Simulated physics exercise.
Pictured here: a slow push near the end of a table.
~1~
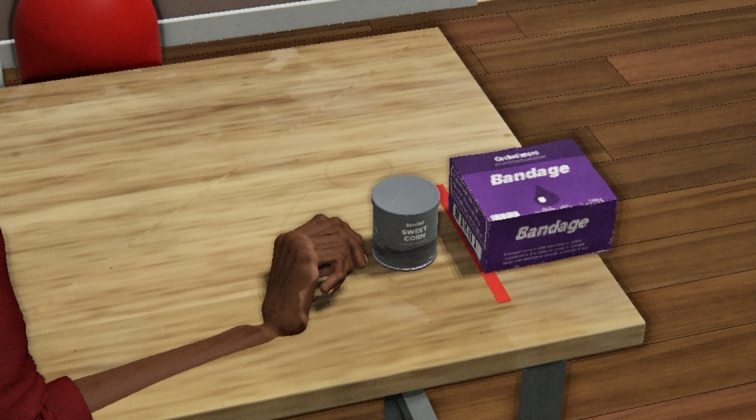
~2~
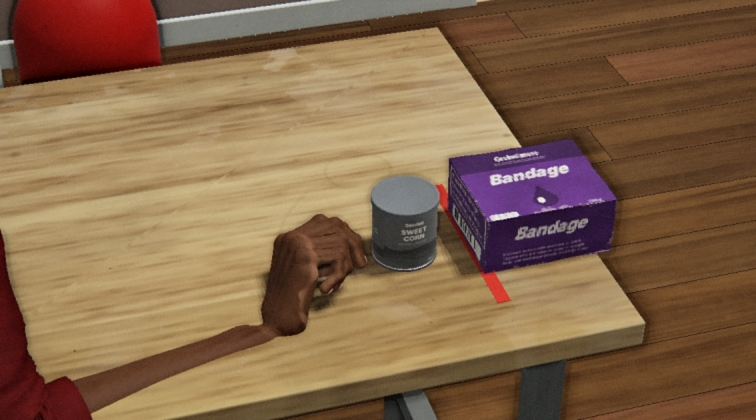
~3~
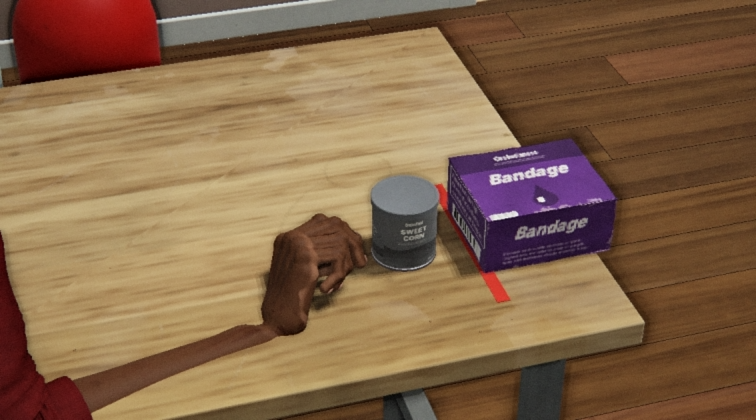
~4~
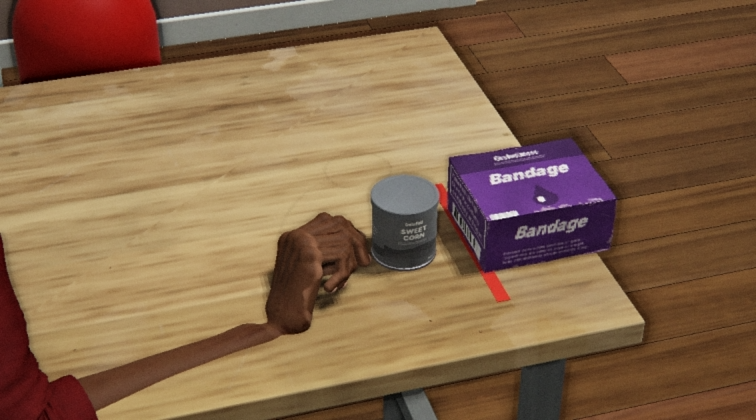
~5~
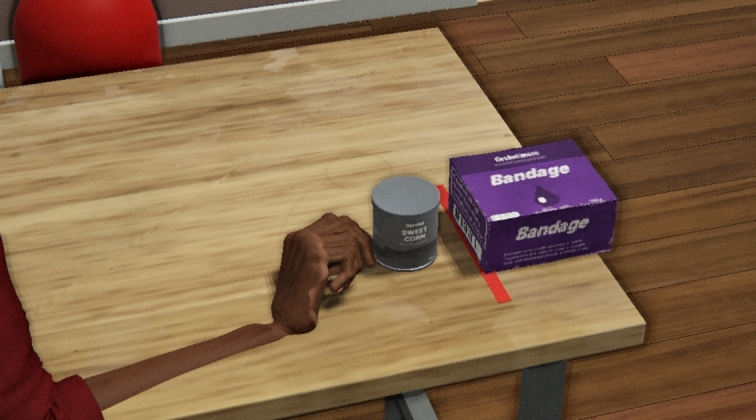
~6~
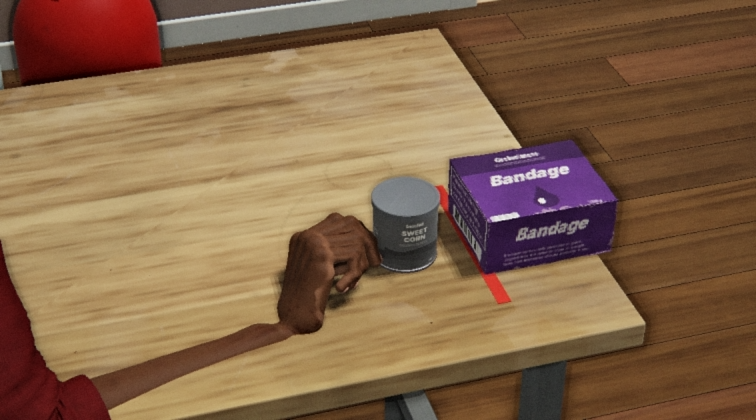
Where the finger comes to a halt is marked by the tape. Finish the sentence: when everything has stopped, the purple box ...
... lies off the table.
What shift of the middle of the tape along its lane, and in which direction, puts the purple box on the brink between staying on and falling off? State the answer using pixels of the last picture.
The switch comes after a shift of some 24 pixels left.
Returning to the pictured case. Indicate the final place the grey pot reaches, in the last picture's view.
I'd say it stops near (508, 207).
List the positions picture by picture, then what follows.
The first frame shows purple box (530, 204); grey pot (405, 223).
The second frame shows purple box (530, 204); grey pot (405, 224).
The third frame shows purple box (529, 204); grey pot (405, 224).
The fourth frame shows purple box (530, 203); grey pot (405, 223).
The fifth frame shows purple box (531, 204); grey pot (406, 224).
The sixth frame shows purple box (530, 205); grey pot (406, 225).
Then, 1.52 s past the last view, purple box on its side near (617, 247).
Then, 1.76 s past the last view, purple box in the air.
Finally, the purple box drops to the floor.
